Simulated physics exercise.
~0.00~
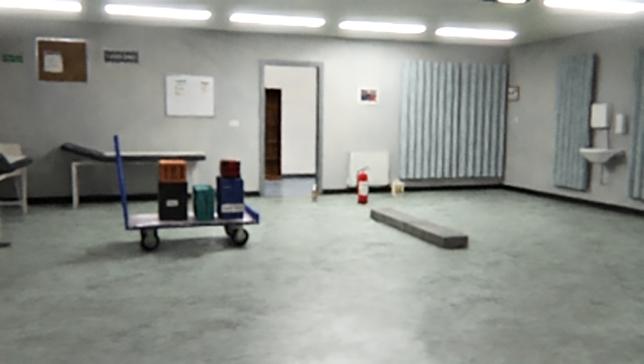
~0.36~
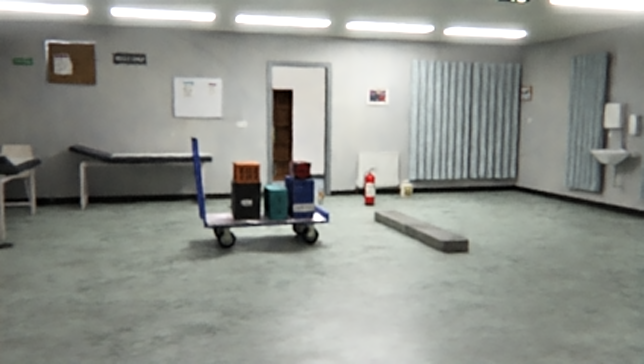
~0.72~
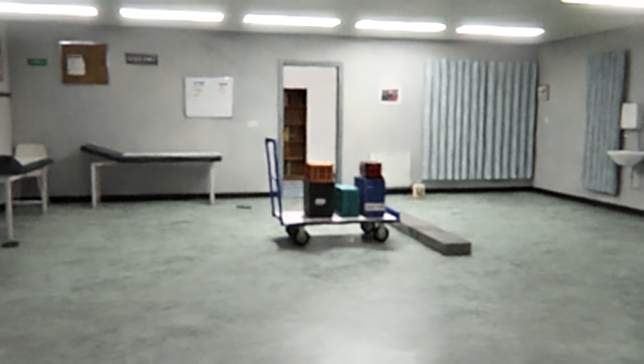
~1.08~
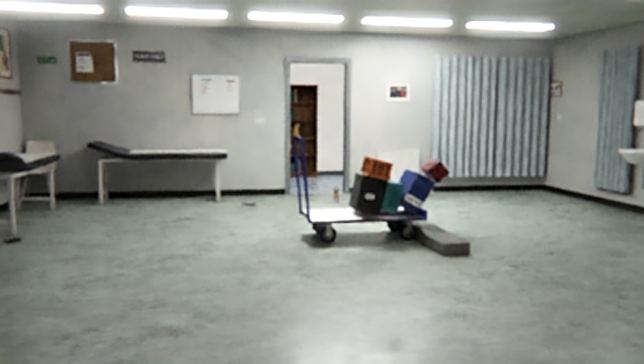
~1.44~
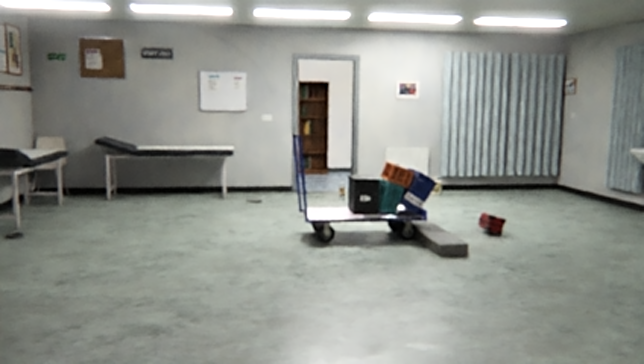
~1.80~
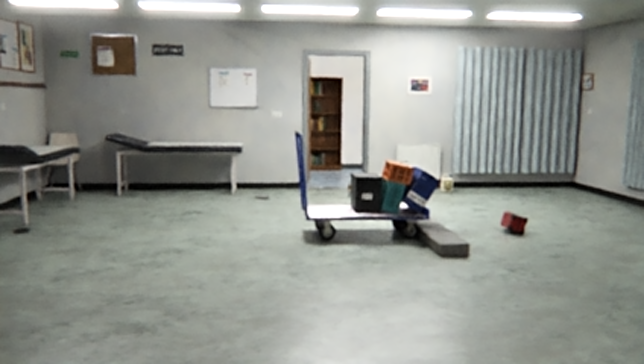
In this clip, a cart loaded with colourful boxes rolls right across a room and stops at a low grey kerb. The load lurches forward, the small red case tumbles onto the floor beyond, and the other boxes remain aboard, with the blue and teal ones leaning.
